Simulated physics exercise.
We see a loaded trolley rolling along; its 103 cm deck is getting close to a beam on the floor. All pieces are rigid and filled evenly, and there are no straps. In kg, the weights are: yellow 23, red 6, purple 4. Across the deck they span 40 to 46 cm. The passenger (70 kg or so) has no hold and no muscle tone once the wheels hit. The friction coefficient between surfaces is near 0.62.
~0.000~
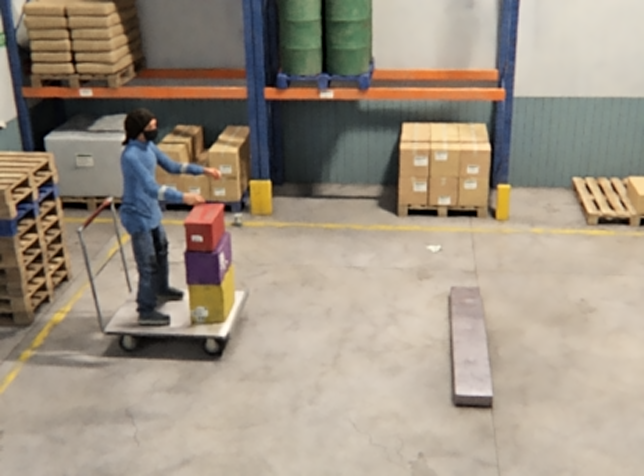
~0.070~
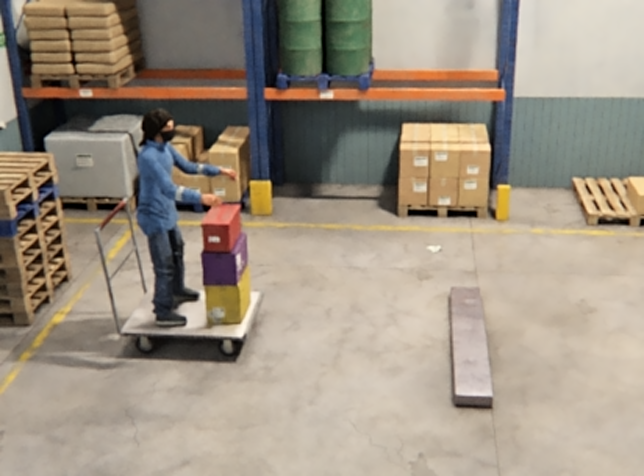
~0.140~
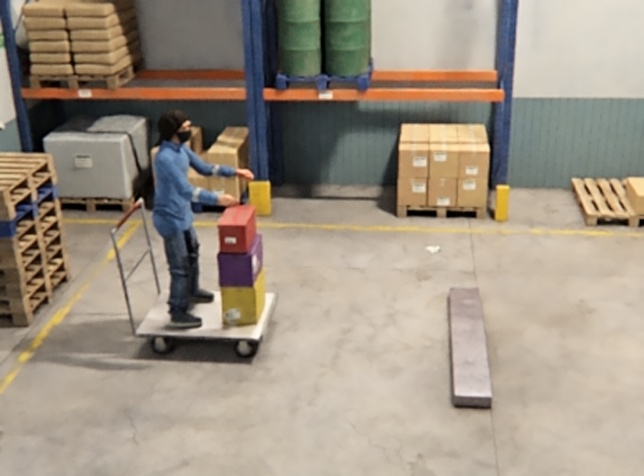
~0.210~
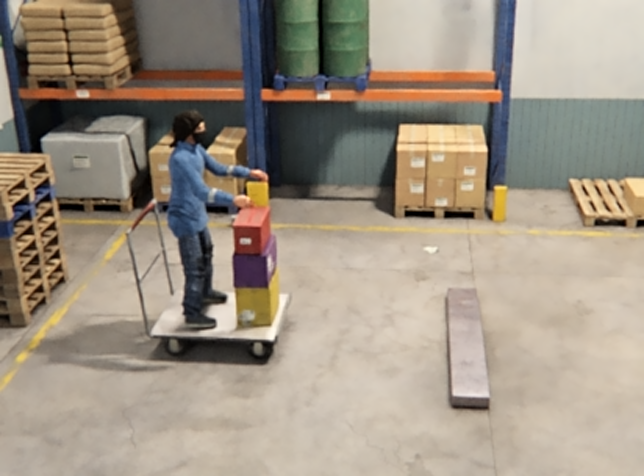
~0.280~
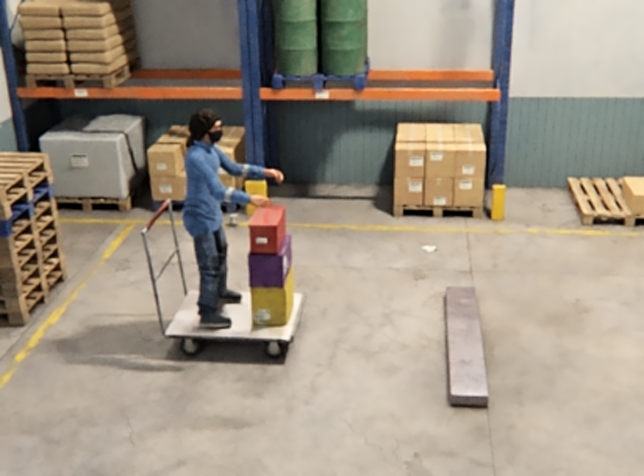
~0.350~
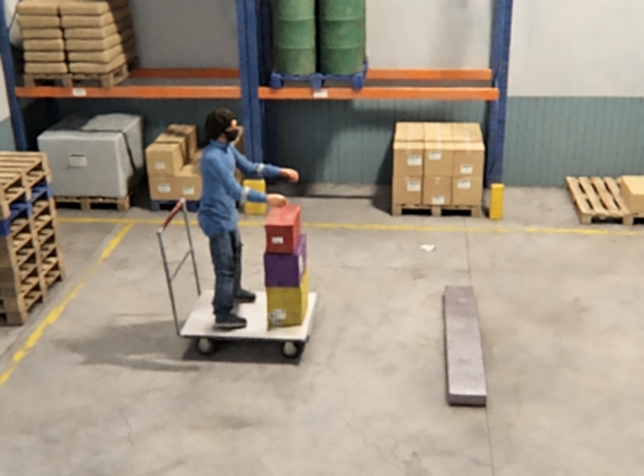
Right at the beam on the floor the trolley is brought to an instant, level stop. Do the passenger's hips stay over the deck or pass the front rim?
Odds are it leaves its ride.
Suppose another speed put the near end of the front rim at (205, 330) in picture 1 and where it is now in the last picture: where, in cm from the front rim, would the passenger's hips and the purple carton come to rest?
Hips 90 past, purple 70 past.
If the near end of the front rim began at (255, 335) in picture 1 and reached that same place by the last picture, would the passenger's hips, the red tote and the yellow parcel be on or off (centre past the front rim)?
Result: Hips safe; red gone; yellow safe.
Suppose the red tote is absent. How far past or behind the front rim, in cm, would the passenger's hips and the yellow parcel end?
Then hips 60 past, yellow 20 past.
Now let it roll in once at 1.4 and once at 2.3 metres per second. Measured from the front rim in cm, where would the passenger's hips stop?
First try: About 70 cm behind; second try: About 70 cm past.
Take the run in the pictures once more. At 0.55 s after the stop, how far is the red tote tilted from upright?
I'd put the tilt at close to 90°.
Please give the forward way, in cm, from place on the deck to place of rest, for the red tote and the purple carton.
Shift, cm - red: 125; purple: 85.
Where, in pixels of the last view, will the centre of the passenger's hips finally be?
About (542, 299).
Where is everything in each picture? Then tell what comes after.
In the first picture, hips (140, 211), red tote (205, 227), rim corner (228, 336); 0 cm covered, 188 to go.
In the second picture, hips (157, 211), red tote (222, 228), rim corner (245, 337); 14 cm covered, 175 to go.
In the third picture, hips (173, 212), red tote (238, 229), rim corner (261, 338); 28 cm covered, 161 to go.
In the fourth picture, hips (187, 213), red tote (252, 230), rim corner (276, 339); 42 cm covered, 147 to go.
In the fifth picture, hips (202, 213), red tote (268, 229), rim corner (292, 339); 56 cm covered, 133 to go.
In the sixth picture, hips (218, 212), red tote (283, 229), rim corner (308, 339); 70 cm covered, 119 to go. Speed about 2.0 m/s.
Impact comes at 0.95 s.
After 1.20 s the passenger's hips are 32 cm behind the rim, near (421, 237) in the last picture's view.
After 1.50 s the passenger's hips are 4 cm behind the rim, near (457, 257) in the last picture's view.
After 1.95 s the passenger's hips are 45 cm past the rim, near (517, 288) in the last picture's view.
When all is still (3.4 s), past the rim, yellow parcel, red tote, purple carton and the passenger's hips; nothing is left behind it.
